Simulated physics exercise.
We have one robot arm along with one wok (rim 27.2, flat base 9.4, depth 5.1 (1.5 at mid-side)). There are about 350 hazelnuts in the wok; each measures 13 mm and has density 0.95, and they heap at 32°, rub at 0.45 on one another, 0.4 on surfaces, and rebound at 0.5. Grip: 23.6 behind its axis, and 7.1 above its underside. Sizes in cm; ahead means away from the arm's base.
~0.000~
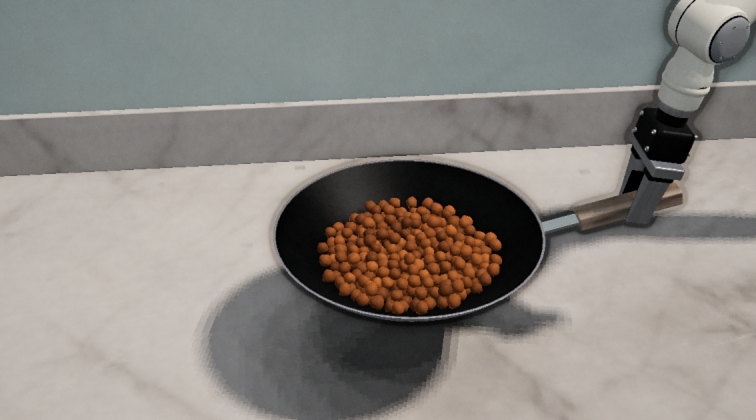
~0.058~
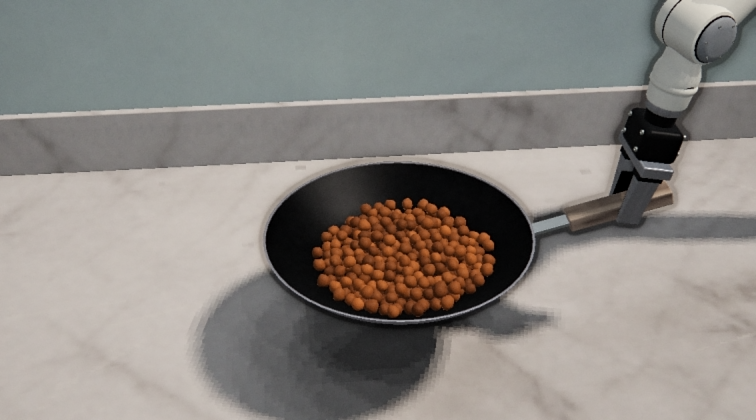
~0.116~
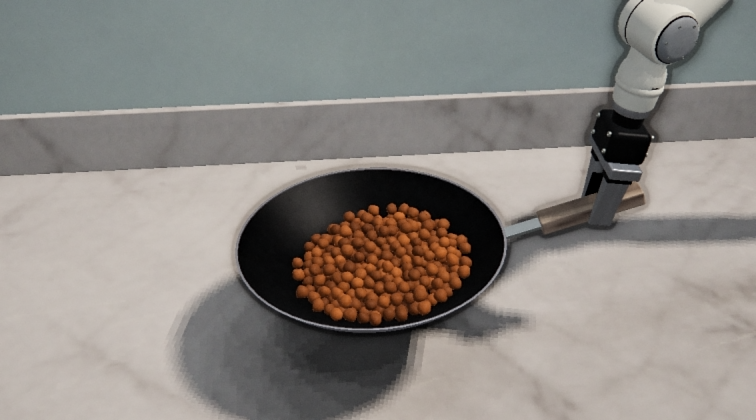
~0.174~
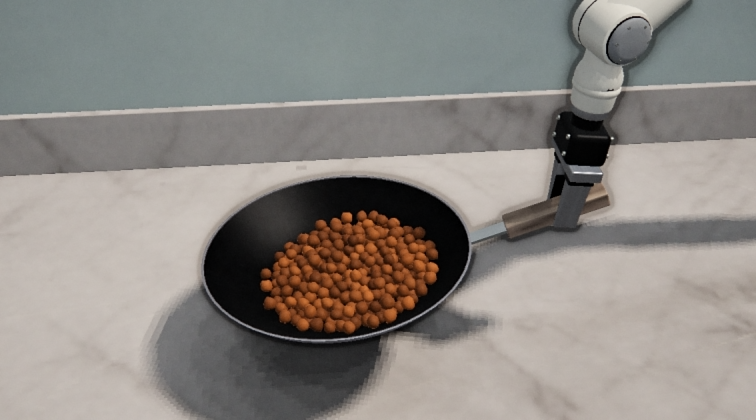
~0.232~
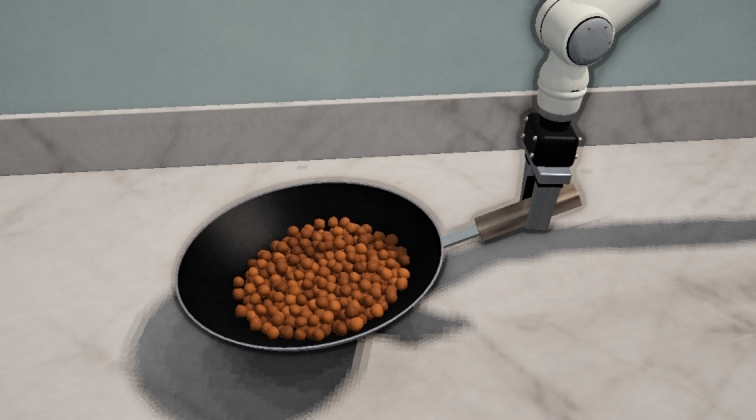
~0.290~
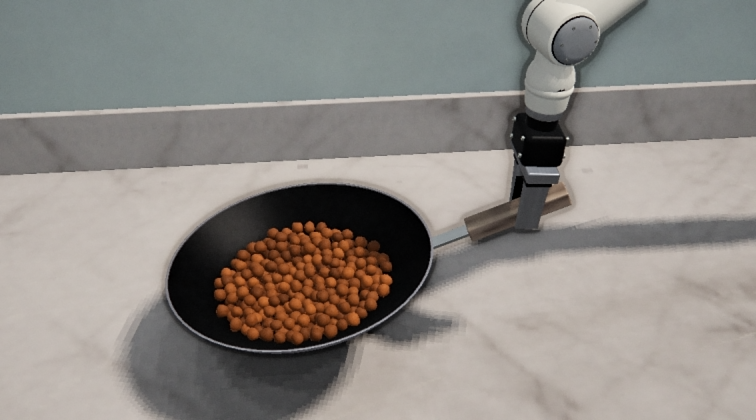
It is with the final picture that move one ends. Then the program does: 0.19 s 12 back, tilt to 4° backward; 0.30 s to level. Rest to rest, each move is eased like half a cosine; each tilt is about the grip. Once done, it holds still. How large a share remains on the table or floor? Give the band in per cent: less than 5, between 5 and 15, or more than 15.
Less than 5 per cent.
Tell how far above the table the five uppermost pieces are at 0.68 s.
Those pieces are roughly 15 cm high.
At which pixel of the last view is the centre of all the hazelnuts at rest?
Roughly at pixel (437, 252).
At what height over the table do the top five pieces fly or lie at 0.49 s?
21 cm.
After 0.49 s, tilted 4° backward, highest piece 23 above the table; 350 in the wok, 2 in flight or on a rim.
After 0.68 s, level, highest piece 16 above the table; 351 in the wok, 1 in flight or on a rim.
After 0.98 s, level, highest piece 15 above the table; 351 in the wok, 1 on the table or floor.
After 2.03 s, level, highest piece 15 above the table; 351 in the wok, 1 on the table or floor.
At rest, 351 in the wok, 1 on the table or floor. That is 0 % on the table or floor.
